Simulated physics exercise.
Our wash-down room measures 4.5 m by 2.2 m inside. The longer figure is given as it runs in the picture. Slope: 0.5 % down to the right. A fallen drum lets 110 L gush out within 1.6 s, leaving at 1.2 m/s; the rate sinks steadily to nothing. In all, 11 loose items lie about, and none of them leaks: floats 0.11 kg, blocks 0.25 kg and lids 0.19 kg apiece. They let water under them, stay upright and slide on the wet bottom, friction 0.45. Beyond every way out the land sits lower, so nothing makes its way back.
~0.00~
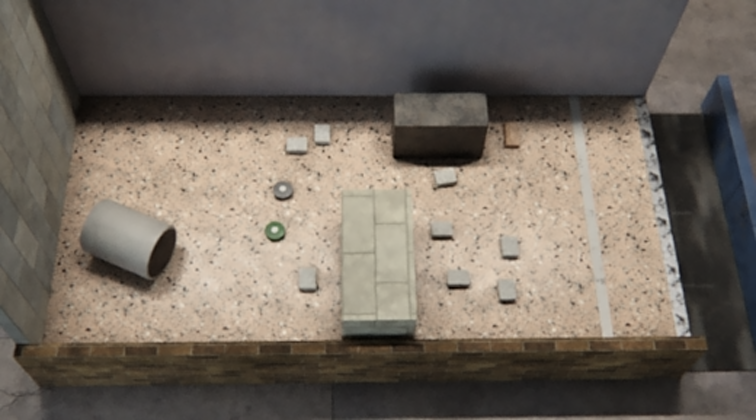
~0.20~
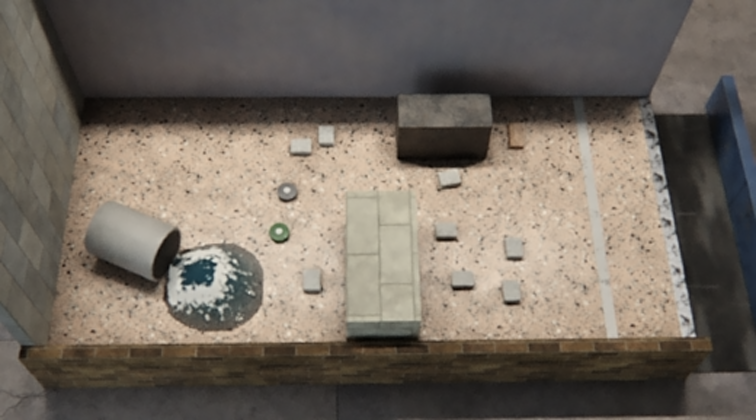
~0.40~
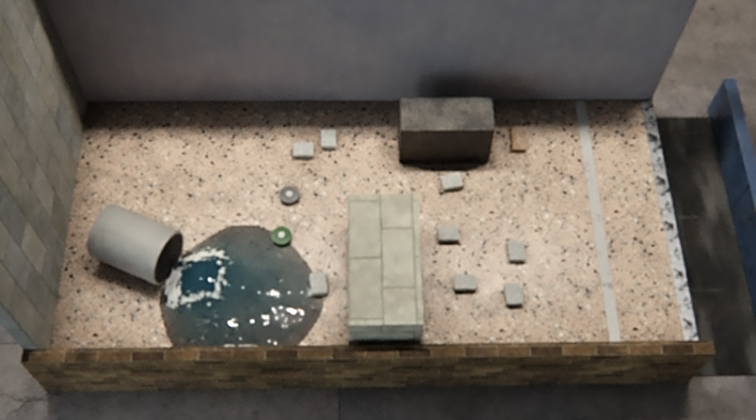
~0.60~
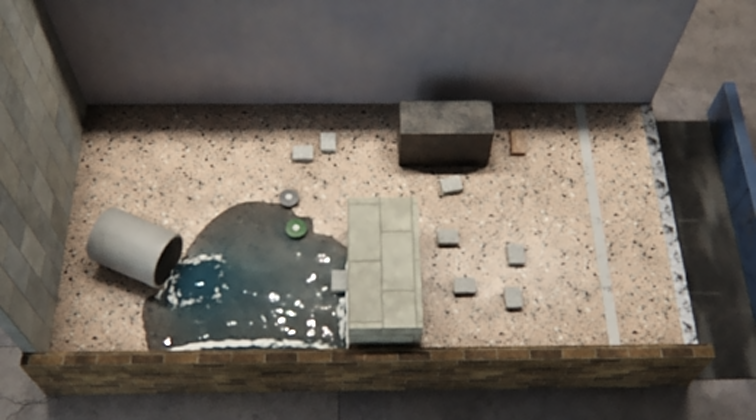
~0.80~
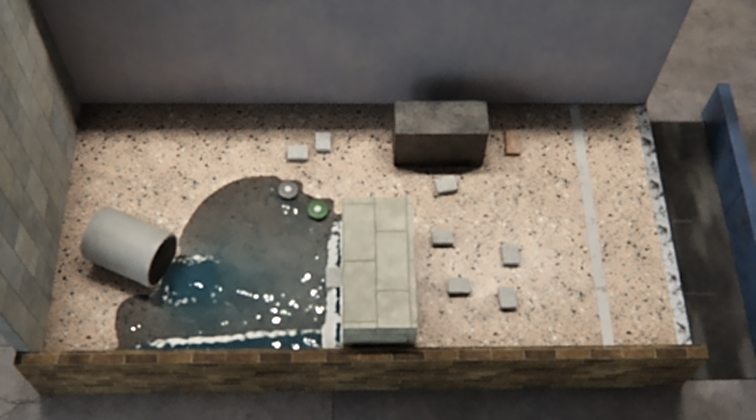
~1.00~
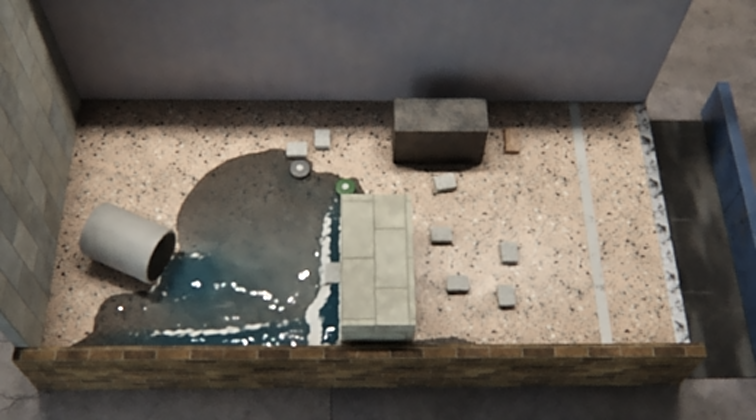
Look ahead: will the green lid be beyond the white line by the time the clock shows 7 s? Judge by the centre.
Green lid makes it across.
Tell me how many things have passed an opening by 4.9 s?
The number is 0.
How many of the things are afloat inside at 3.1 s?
At that point I count 5.
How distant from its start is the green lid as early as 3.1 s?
Displacement by then near 200 cm.
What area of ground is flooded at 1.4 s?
Roughly 3.0 m2.
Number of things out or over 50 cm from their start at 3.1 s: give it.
Tally: 5.
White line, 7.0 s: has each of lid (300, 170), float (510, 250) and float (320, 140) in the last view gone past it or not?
Taking them as listed, the first one succeeded, the second failed and the third succeeded.
After 1.4 s the green lid is near (383, 146), 1.1 m from its start, aground; 0 of 11 are over the mark; 1 afloat.
After 3.1 s the green lid is near (461, 120), 1.8 m from its start, afloat; 0 of 11 are over the mark; 5 afloat.
After 4.9 s the green lid is near (651, 129), 3.1 m from its start, aground; 2 of 11 are over the mark; 3 afloat.
After 7.0 s the green lid has gone out; 3 of 11 are over the mark; 2 afloat.
